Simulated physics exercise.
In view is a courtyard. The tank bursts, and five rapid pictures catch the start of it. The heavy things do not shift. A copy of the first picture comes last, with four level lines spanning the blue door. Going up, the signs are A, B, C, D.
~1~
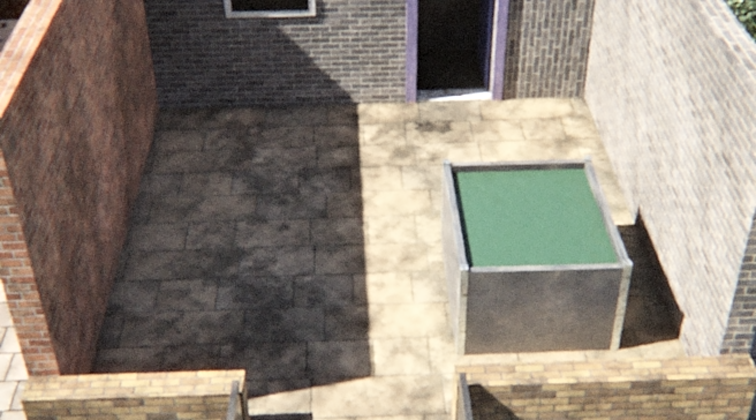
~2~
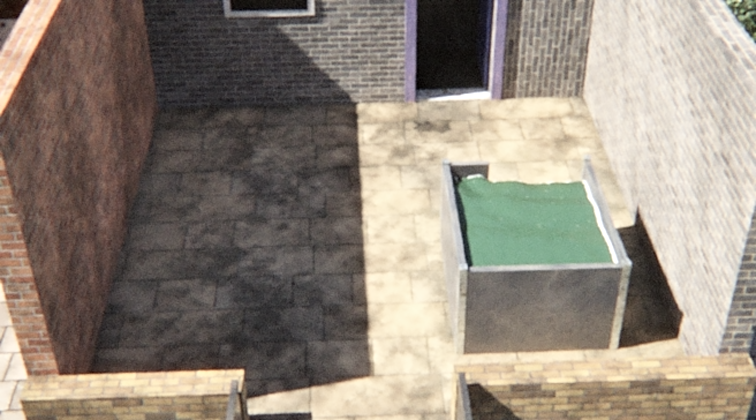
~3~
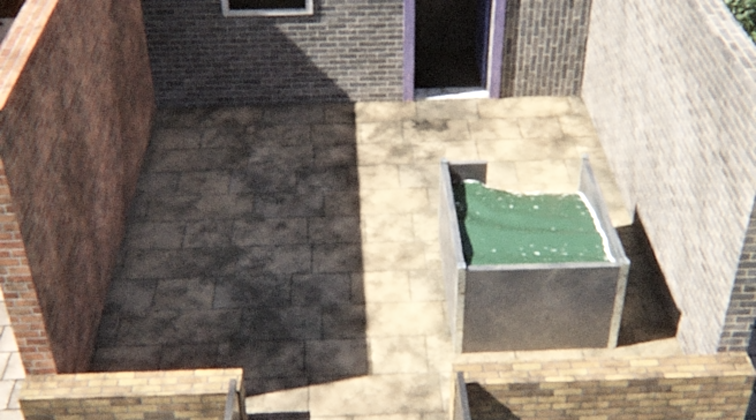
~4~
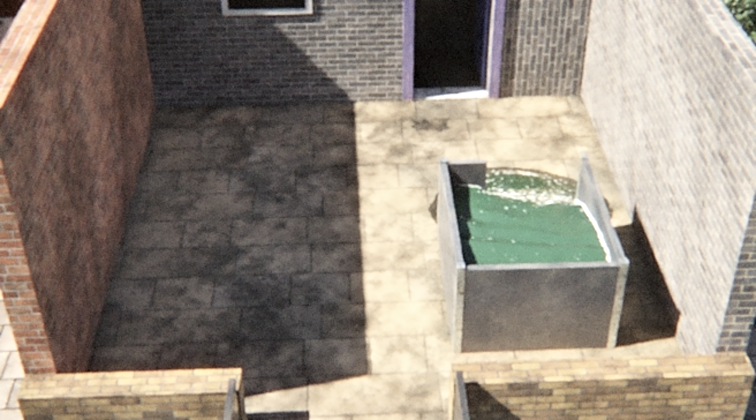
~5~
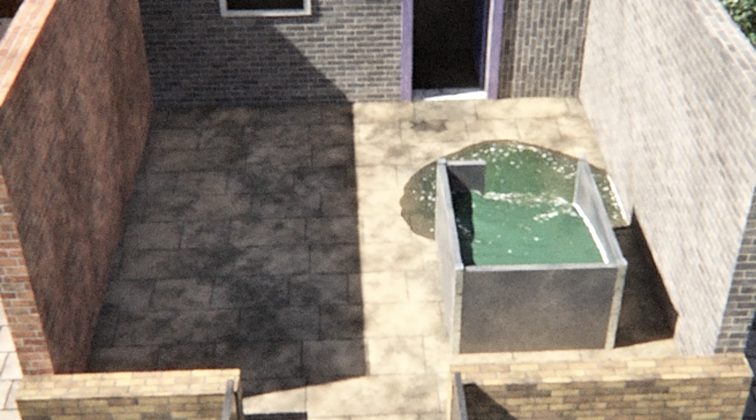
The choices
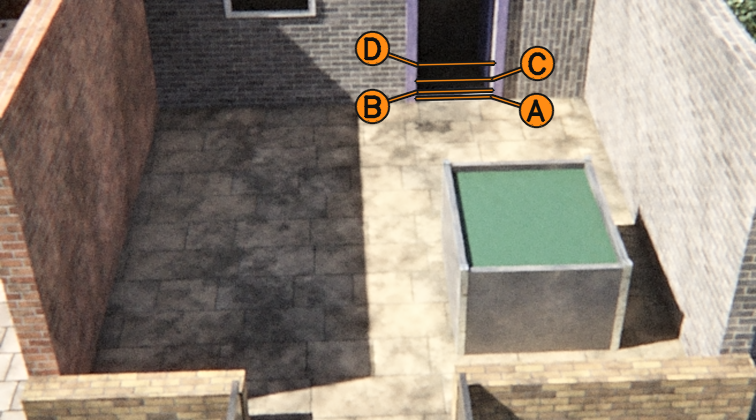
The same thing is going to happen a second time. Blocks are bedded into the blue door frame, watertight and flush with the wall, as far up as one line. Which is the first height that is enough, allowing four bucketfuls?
Go for C.
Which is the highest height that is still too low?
It is B.
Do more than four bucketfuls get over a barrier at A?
Yes, it does.
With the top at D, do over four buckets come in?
No.
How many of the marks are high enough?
Two of the four.
In orange, A at (454, 97); B at (454, 91); C at (454, 80); D at (455, 63); from the bottom up A, B, C, D.
With A, dozens of bucketfuls pour in.
With B, about 14 bucketfuls get in.
With C, a bucket or two gets in.
With D, nothing gets over.
